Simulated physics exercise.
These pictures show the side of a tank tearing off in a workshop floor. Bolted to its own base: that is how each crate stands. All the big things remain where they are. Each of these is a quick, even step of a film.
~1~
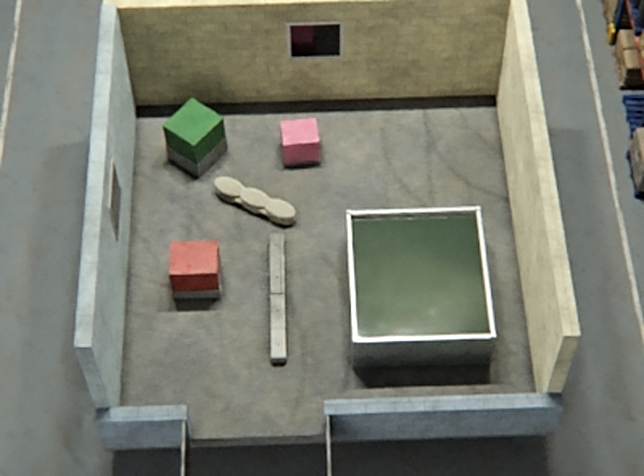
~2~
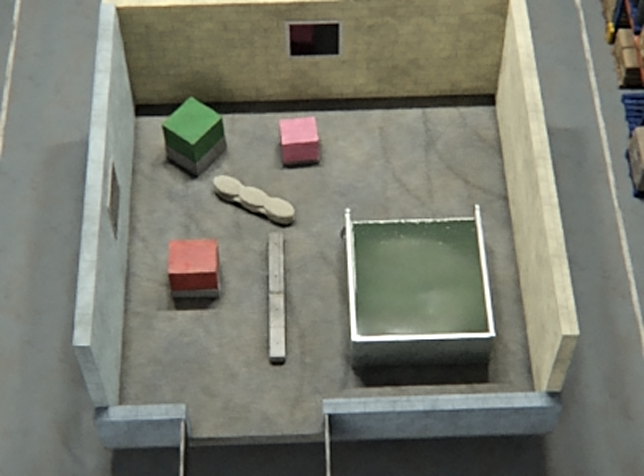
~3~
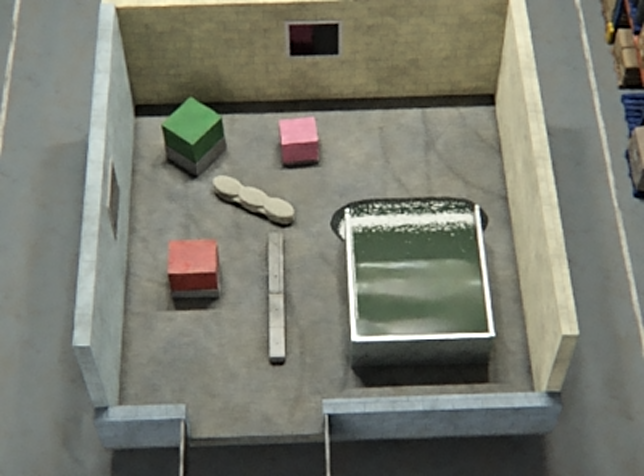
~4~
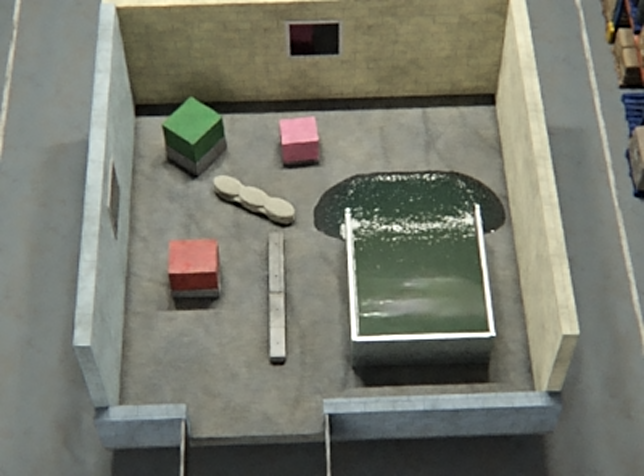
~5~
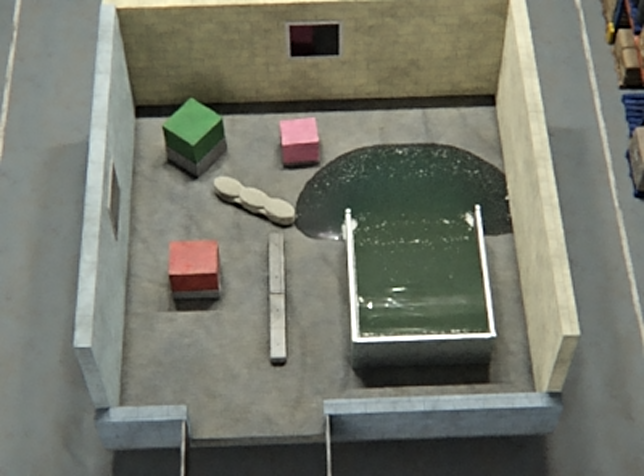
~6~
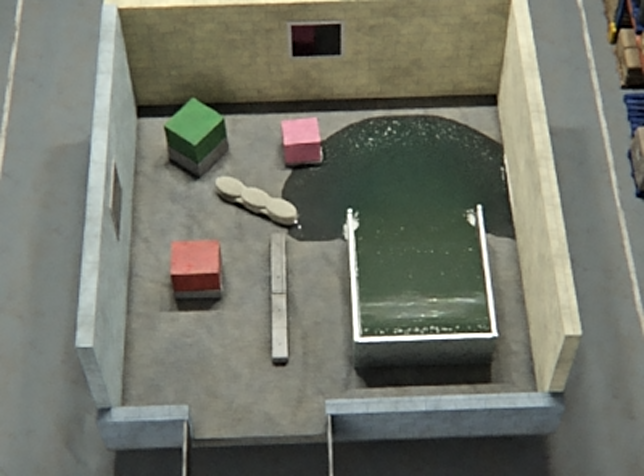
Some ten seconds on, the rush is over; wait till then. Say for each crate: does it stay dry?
In order: The red crate will have no water on it, the pink crate will have water on it, the green crate will have no water on it.
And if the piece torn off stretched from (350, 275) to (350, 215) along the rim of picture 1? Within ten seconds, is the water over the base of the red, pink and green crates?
Result: Red crate is swamped; pink crate is swamped; green crate is not reached.
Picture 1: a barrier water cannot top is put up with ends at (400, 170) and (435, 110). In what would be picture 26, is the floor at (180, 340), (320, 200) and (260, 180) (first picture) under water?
Taking the three spots in order: Spared, soaked, soaked.
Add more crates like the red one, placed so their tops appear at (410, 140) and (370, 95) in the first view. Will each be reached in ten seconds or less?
Going in order, the first crate gets reached while the second gets reached.
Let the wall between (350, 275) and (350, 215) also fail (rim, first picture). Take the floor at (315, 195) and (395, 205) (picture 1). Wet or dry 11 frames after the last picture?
First spot swamped, second spot unflooded.
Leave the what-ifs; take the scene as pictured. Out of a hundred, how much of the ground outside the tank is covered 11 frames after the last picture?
Roughly 40 per cent.
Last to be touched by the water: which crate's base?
I'd say the crate marked red is last.
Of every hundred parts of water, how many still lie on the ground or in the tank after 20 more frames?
Around 100 in a hundred.
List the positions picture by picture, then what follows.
The first frame shows still water in the water tank at (418, 275).
In the second frame, water pours out on the water tank's far side and has run to a hidden place.
In the third frame, the front is at (482, 218), out from the gap on the water tank's far side.
In the fourth frame, the front is at (490, 195), out from the gap on the water tank's far side.
In the fifth frame, the front is at (505, 181), out from the gap on the water tank's far side.
In the sixth frame, the front is at (432, 119), out from the gap on the water tank's far side.
A moment on, water covers 35 % of the floor; the red crate not reached, the pink crate water round its plinth, the green crate water round its plinth.
Next, water covers 40 % of the floor; the red crate not reached, the pink crate water round its plinth, the green crate water round its plinth.
Then, water covers 50 % of the floor; the red crate water round its plinth, the pink crate water round its plinth, the green crate water round its plinth.
Later, water covers 90 % of the floor; the red crate water round its plinth, the pink crate water round its plinth, the green crate water round its plinth.
In the end, water covers 95 % of the floor; the red crate stayed above the water, the pink crate was topped, the green crate stayed above the water.
